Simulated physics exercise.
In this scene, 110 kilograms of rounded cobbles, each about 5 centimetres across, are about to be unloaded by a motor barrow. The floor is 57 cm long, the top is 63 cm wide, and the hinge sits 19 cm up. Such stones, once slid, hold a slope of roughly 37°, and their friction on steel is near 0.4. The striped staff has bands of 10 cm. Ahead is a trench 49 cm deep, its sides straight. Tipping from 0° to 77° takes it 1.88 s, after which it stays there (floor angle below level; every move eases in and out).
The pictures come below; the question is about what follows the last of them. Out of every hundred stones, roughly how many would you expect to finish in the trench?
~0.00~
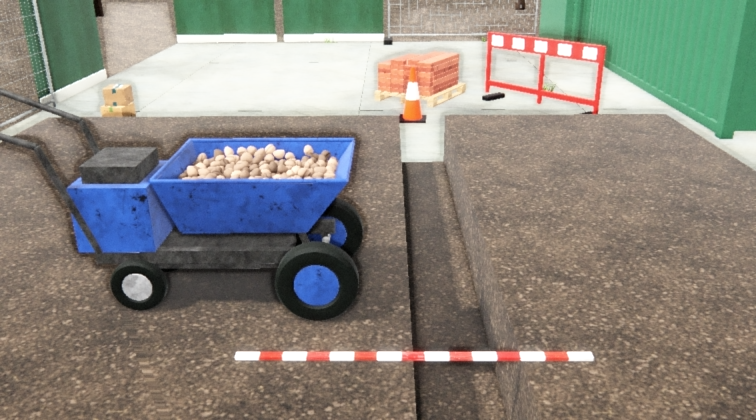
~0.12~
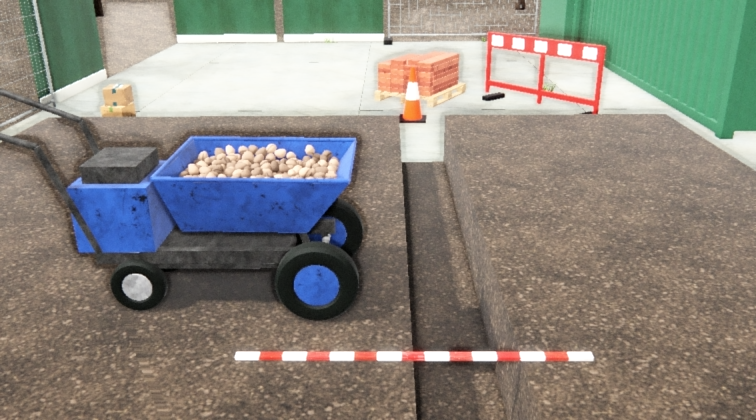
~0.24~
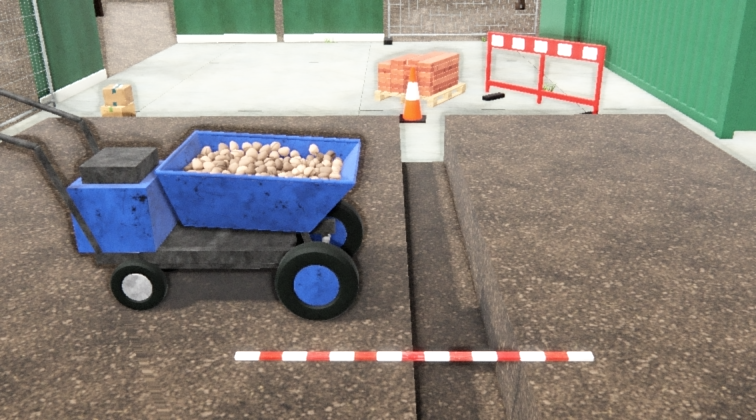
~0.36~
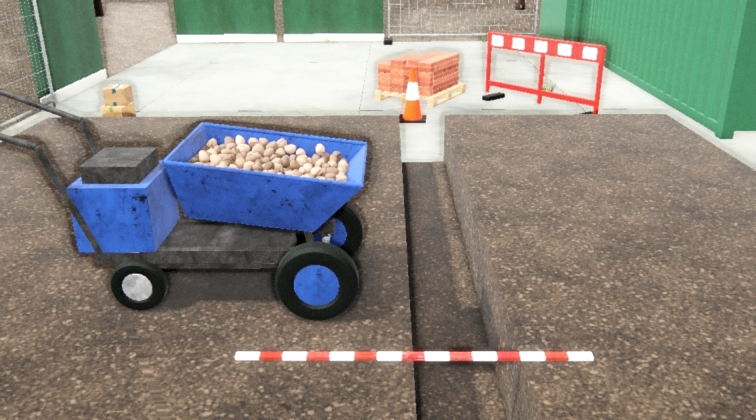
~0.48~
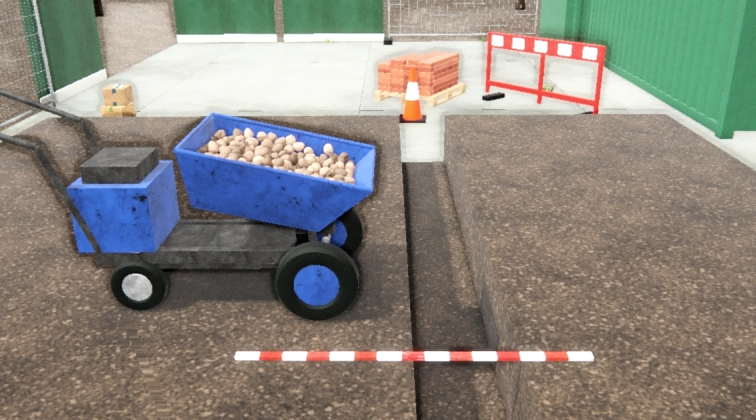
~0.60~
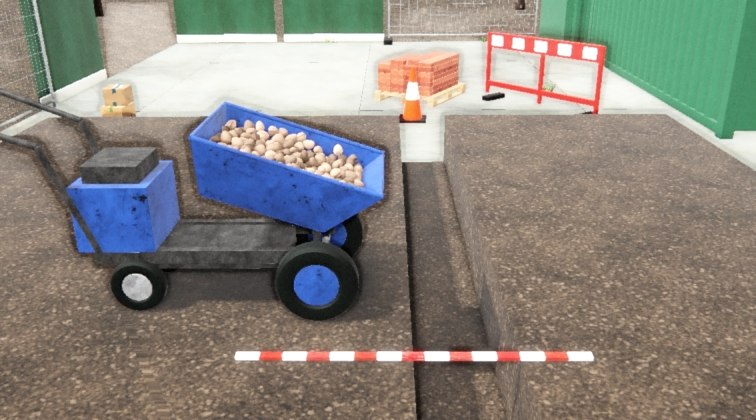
Close to 99 in every hundred.
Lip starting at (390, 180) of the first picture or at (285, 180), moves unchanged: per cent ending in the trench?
About 60 per cent first, then about 85 per cent.
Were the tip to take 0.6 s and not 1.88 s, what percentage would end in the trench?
It would come to roughly 80 per cent.
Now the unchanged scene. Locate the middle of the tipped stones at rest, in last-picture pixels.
Their middle lands near (464, 359).
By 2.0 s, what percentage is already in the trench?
Something like 70 in a hundred.
After 1.4 s the floor is at 65°; 99 % in the skip, 1 % in the trench; the foremost stones are at (442, 253).
After 2.0 s the floor is at 77°; 30 % in the skip, 70 % in the trench, 1 % past the trench; the foremost stones are at (510, 320).
After 2.3 s the floor is at 77°; 7 % in the skip, 92 % in the trench, 1 % past the trench; the foremost stones are at (520, 340).
After 4.3 s the floor is at 77°; 0 % in the skip, 99 % in the trench, 1 % past the trench; the foremost stones are at (521, 337).
